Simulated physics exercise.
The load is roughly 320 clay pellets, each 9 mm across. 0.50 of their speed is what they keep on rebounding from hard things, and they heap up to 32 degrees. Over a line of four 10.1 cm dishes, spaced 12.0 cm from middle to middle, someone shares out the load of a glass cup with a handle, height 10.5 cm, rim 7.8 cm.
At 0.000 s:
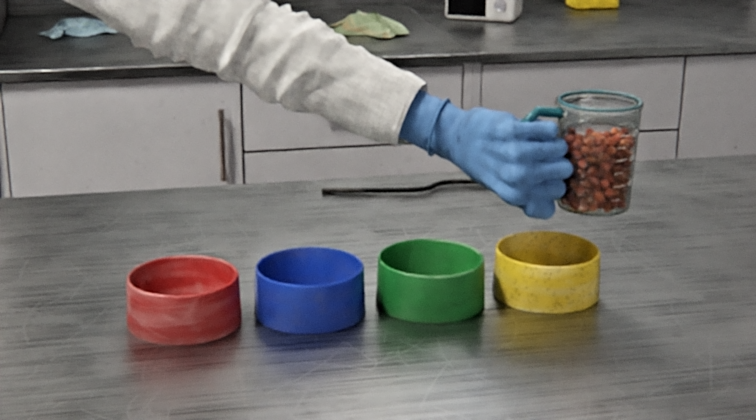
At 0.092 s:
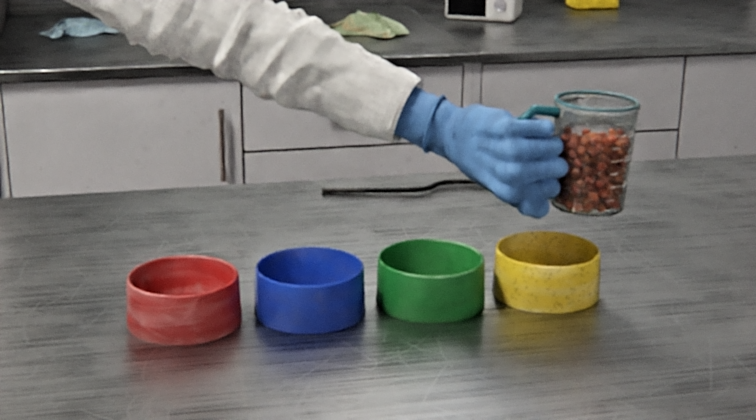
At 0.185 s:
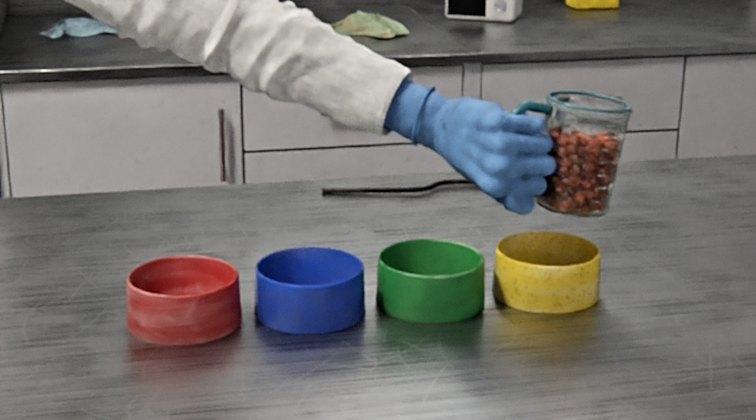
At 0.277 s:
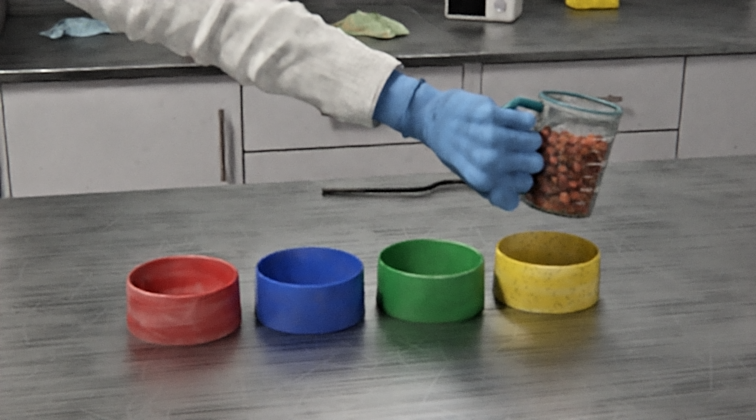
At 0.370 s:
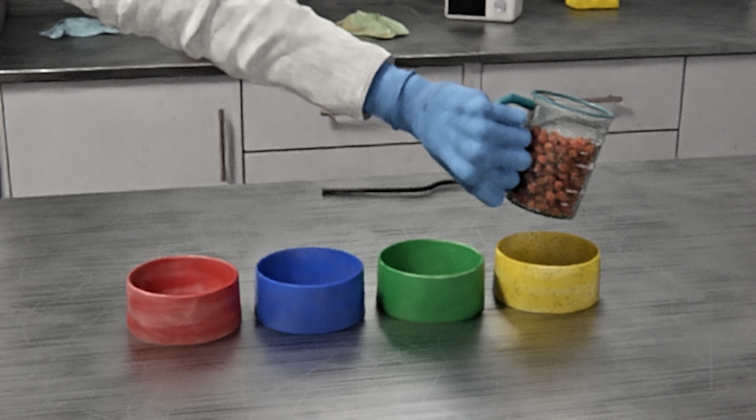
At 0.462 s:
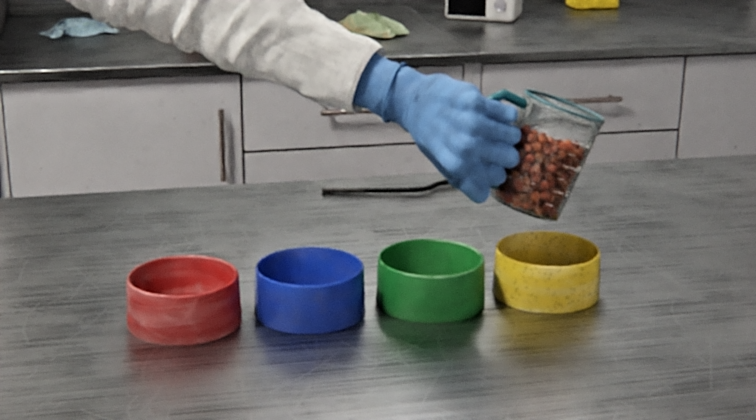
A blue-gloved hand moving a clear cup of reddish-brown pellets left while tilting it rightward above four coloured dishes.
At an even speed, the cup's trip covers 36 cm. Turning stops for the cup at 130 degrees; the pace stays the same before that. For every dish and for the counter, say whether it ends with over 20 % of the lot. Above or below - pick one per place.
Red: Below; blue: Above; green: Below; yellow: Below; counter: Below.
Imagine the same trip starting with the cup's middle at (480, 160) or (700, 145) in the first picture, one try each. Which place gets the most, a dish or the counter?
Largest amount - try one: Red, try two: Green.
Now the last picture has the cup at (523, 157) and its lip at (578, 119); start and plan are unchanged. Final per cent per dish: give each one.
Final shares - red 0 %, blue 100 %, green 0 %, yellow 0 %.
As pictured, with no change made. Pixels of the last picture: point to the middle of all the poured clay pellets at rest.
Roughly (316, 293).
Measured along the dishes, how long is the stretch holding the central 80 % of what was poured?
Length: Approx. 9 cm.
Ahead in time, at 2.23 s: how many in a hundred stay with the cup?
That would be some 90 per cent.
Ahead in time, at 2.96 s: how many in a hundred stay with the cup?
Somewhere near 0 per cent.
Then, at 1.52 s, tilt 71 degrees; cup holds 100 %.
After 2.23 s, tilt 106 degrees; cup holds 90 %, green 5 %.
After 2.96 s, tilt 130 degrees; cup holds 0 %, blue 85 %, green 5 %.
By 3.3 s all is still; red 0 %, blue 85 %, green 5 %, yellow 0 %, counter 10 %.
